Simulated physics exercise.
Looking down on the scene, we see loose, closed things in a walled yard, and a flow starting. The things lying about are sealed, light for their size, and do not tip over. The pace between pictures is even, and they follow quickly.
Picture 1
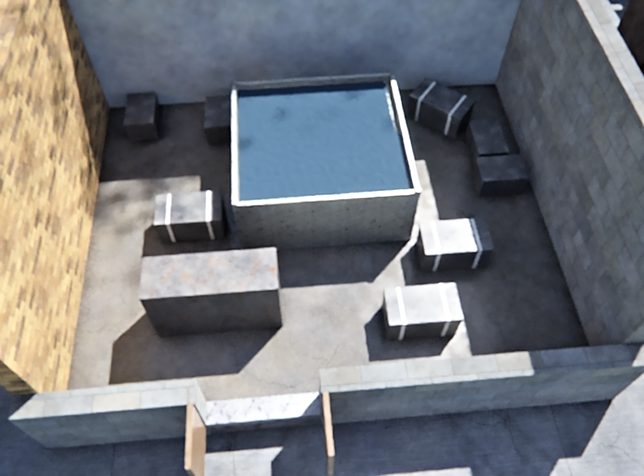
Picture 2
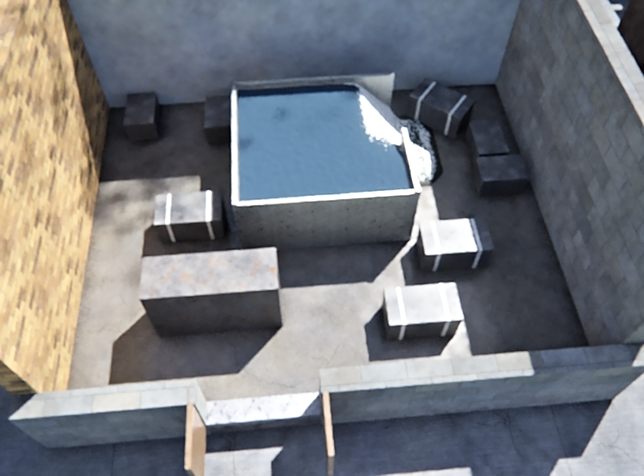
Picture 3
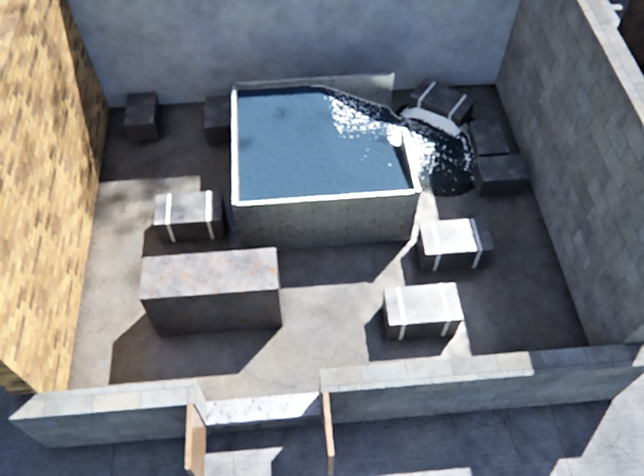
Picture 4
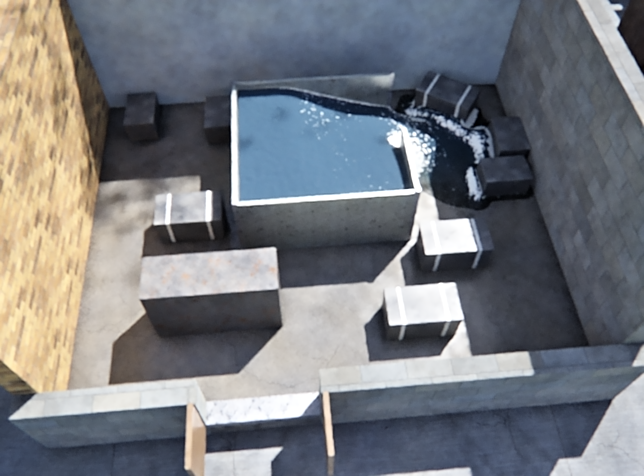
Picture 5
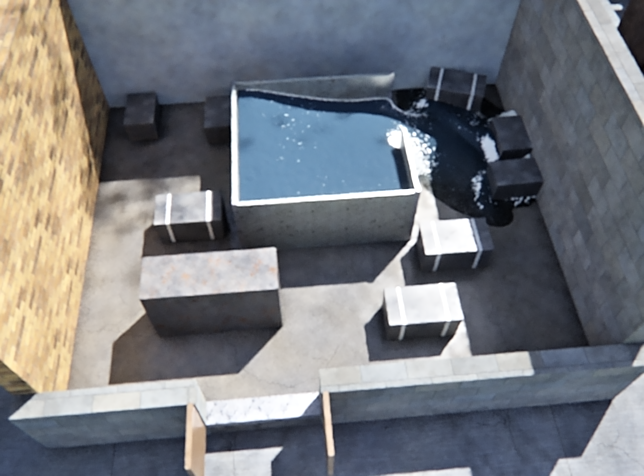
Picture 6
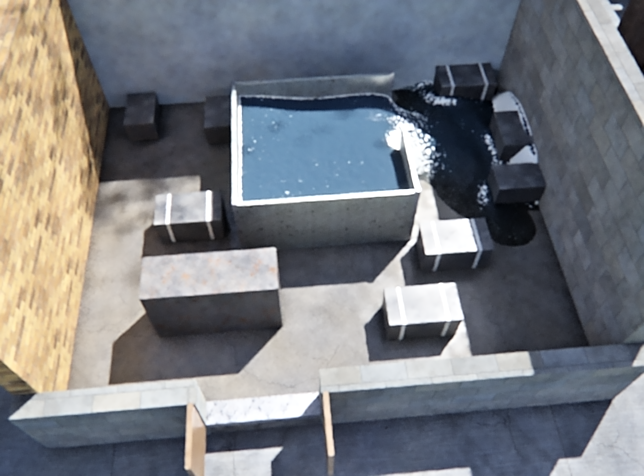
Raised square pool in a walled yard pouring dark water from its right corner, spreading among crates and nudging several aside.
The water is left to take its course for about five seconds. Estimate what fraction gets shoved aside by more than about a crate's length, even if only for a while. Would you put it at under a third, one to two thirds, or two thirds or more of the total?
The part that gets shoved well aside reaches two thirds.
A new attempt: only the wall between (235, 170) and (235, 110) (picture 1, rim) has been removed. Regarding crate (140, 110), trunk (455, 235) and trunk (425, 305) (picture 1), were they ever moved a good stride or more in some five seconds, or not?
Object by object: Covered the distance, short of it, short of it.
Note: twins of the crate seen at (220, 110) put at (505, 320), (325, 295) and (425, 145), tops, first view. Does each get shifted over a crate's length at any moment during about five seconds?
The first travels far, the second sits tight and the third travels far.
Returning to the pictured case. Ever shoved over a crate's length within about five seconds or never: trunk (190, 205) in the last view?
Looks like less than that to me.
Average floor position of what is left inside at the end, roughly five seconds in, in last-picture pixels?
Around pixel (242, 271).
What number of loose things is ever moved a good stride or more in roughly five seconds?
The count is 7.
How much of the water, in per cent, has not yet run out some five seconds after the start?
I'd put it near 100 per cent.
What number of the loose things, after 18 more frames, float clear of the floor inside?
Tally: 3.
A moment on, 2 of 8 are well off their spots; 2 afloat.
Next, 2 of 8 are well off their spots; 2 afloat.
Later, 6 of 8 are well off their spots; 3 afloat.
In the end, 7 of 8 are well off their spots, and 7 have been at some point; 6 afloat.
